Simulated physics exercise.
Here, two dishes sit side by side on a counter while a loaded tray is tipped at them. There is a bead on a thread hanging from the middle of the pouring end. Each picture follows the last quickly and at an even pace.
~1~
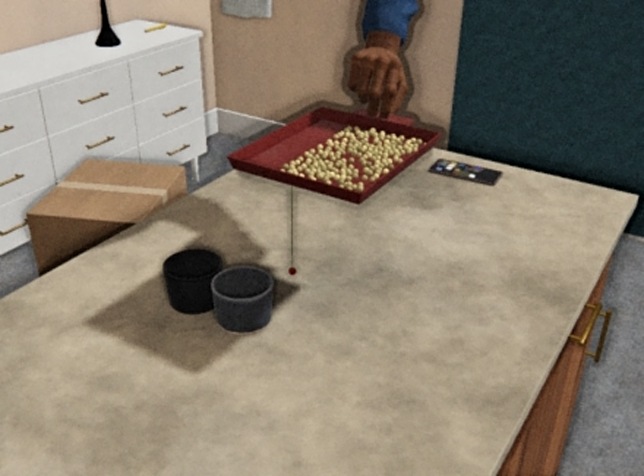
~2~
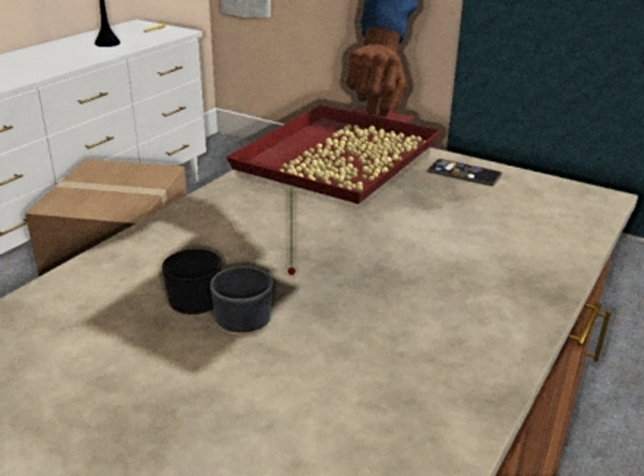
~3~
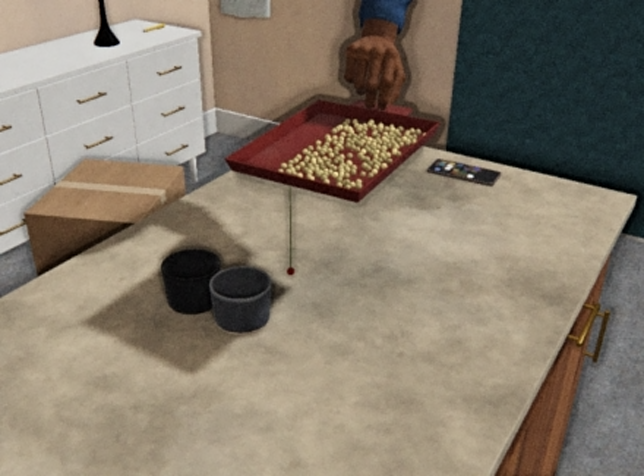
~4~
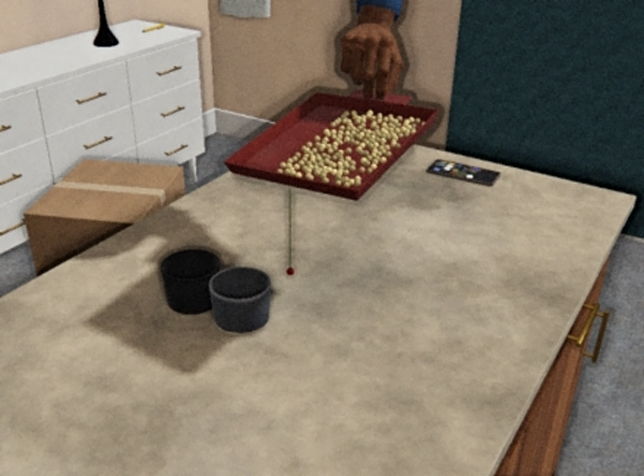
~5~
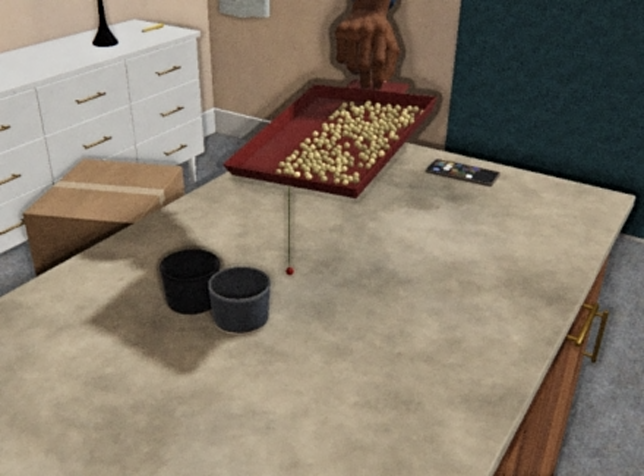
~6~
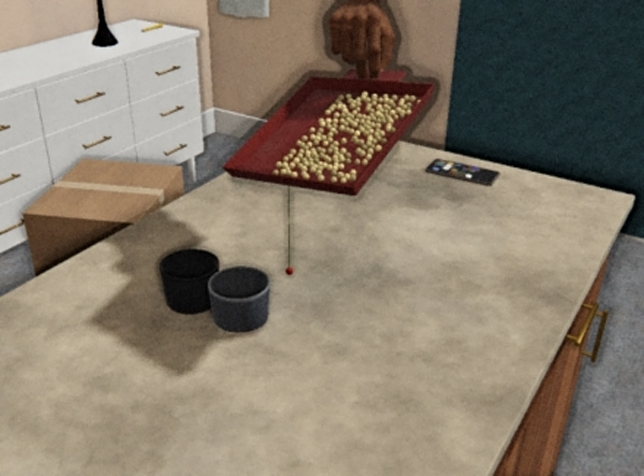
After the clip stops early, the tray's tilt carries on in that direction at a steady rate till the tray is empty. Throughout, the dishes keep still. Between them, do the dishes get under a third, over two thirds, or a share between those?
The dishes will end up with a third to two thirds of the load.
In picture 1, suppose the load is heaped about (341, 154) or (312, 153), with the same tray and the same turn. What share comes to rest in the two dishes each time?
About 60 % and 60 %.
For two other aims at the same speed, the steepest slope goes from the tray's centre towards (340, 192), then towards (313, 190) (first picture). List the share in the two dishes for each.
In order: About 0, then 0 percent.
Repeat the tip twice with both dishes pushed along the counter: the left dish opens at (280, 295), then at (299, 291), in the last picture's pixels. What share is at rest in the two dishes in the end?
About 10 and 0 per cent.
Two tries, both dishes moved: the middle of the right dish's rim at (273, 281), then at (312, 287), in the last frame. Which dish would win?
Position 1 - the left-side one; position 2 - the left-side one.
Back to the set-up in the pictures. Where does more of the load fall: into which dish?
It's the dish to the right that ends up fuller.
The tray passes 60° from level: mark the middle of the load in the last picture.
The load is centred about (260, 175).
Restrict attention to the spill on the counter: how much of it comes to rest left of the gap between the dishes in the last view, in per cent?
Close to 20 %.
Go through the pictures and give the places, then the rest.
Corners of the pouring end at (233, 156) and (360, 190), level; middle of the load at (359, 155), soya beans; left dish at (175, 292); right dish at (225, 312); bead on its thread at (292, 271), in the first picture.
Corners of the pouring end at (232, 156) and (359, 190), level; middle of the load at (358, 154), in the second picture.
Corners of the pouring end at (231, 158) and (357, 189), tipped barely, lowest at the left corner; middle of the load at (358, 150), in the third picture.
Corners of the pouring end at (230, 160) and (356, 187), tipped a little, lowest at the left corner; middle of the load at (357, 144), in the fourth picture.
Corners of the pouring end at (229, 163) and (354, 185), tipped a little, lowest at the left corner; middle of the load at (355, 137), in the fifth picture.
Corners of the pouring end at (228, 165) and (352, 183), tipped clearly, lowest at the left corner; middle of the load at (352, 132); left dish at (171, 292); right dish at (221, 312), in the sixth picture.
Soon after the last picture, tray tipped steeply; most on the tray; a stray few in the left dish; a stray few outside both; a small part in the air.
A little later, tray tipped right over; about half on the tray; a small part in the right dish; a small part in the left dish; a small part outside both; a small part in the air.
Later still, tray tipped past a quarter turn; about half in the right dish; a small part in the left dish; about half outside both; a stray few in the air.
At rest, tray tipped past a quarter turn; about half in the right dish; a small part in the left dish; about half outside both; a stray few in the air.
